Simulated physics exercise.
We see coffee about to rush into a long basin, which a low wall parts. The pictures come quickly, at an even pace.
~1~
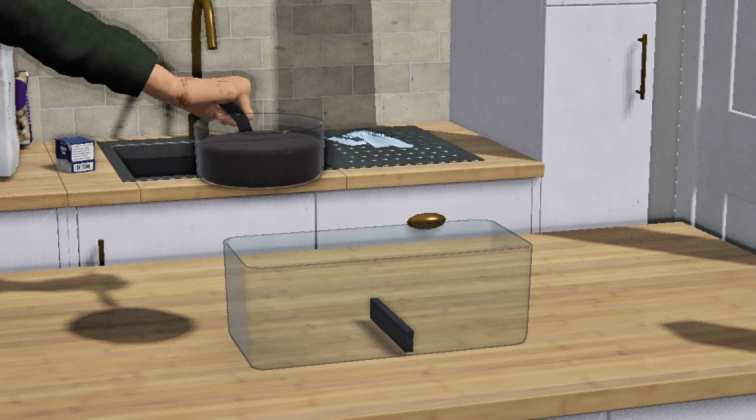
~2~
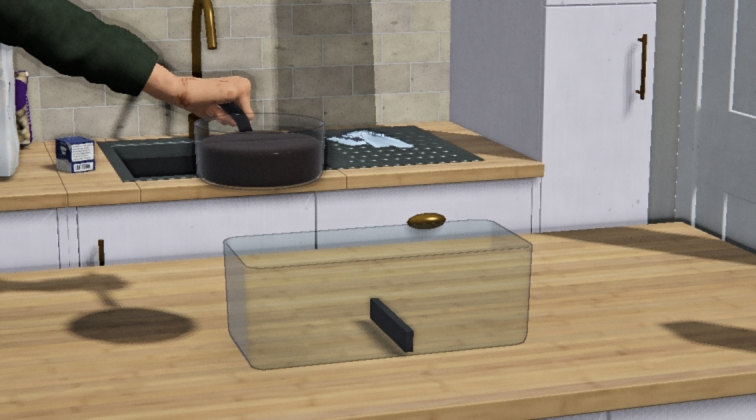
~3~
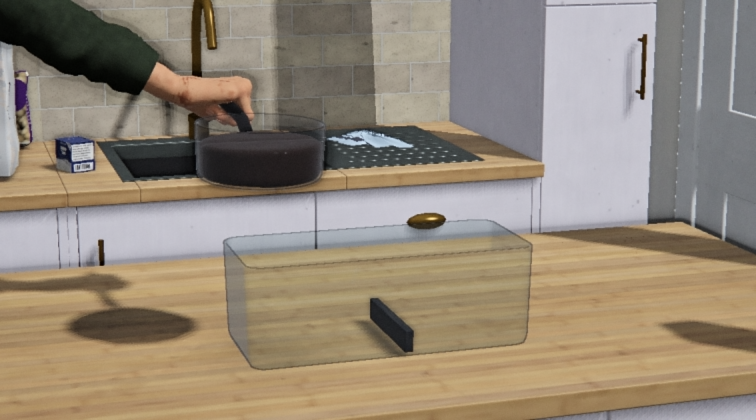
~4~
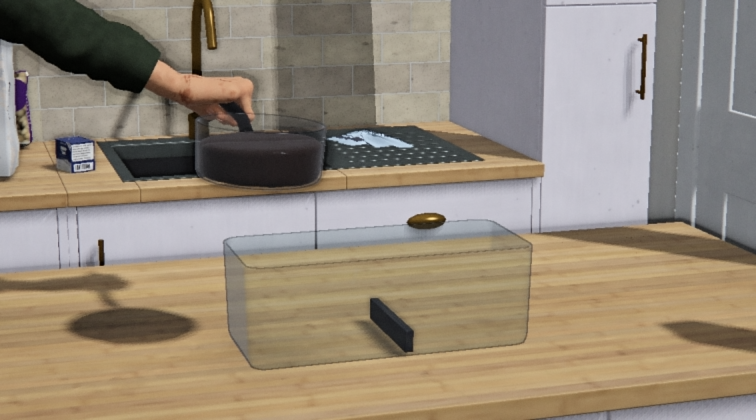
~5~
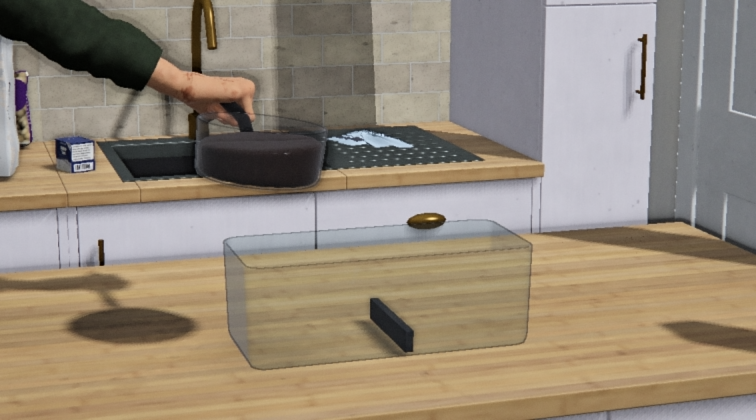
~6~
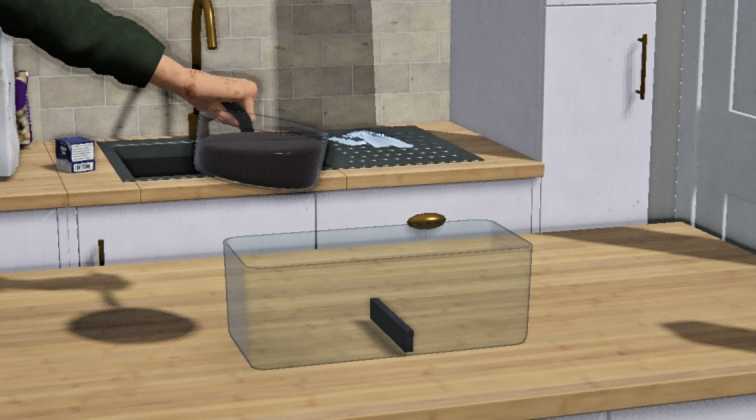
At the start, a hand holds a clear round container of dark coffee level above a kitchen counter, behind a long, empty clear basin with a low dark wall inside. The container stays still at first, then the hand slowly tilts it slightly, its right side dipping while the basin stays put.
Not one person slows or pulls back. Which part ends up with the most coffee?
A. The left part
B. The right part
Option A: The left part.
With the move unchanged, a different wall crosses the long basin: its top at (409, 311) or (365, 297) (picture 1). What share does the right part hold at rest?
Well, it's close to 10 per cent for the first one, then 50 per cent for the other.
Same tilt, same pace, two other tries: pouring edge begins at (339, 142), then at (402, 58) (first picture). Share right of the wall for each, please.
It comes to about 35 %, followed by about 85 %.
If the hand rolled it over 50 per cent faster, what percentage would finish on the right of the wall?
Some 20 per cent.
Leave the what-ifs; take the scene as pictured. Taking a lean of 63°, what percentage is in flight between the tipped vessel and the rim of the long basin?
Close to 30 per cent.
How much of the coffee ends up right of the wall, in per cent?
Close to 20 per cent.
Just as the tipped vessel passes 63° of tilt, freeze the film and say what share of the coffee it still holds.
About 55 per cent.
A moment on, the tilt is 63° and 56 per cent is still to pour, 13 is left of the wall and 0 right of it.
Next, the tilt is 98° and 9 per cent is still to pour, 67 is left of the wall and 17 right of it.
Then the tilt is 108° and 0 per cent is still to pour, 79 is left of the wall and 20 right of it.
Later the tilt is 108° and 0 per cent is still to pour, 79 is left of the wall and 21 right of it.
At rest 79 per cent lies left of the wall, 21 right of it and 0 outside.
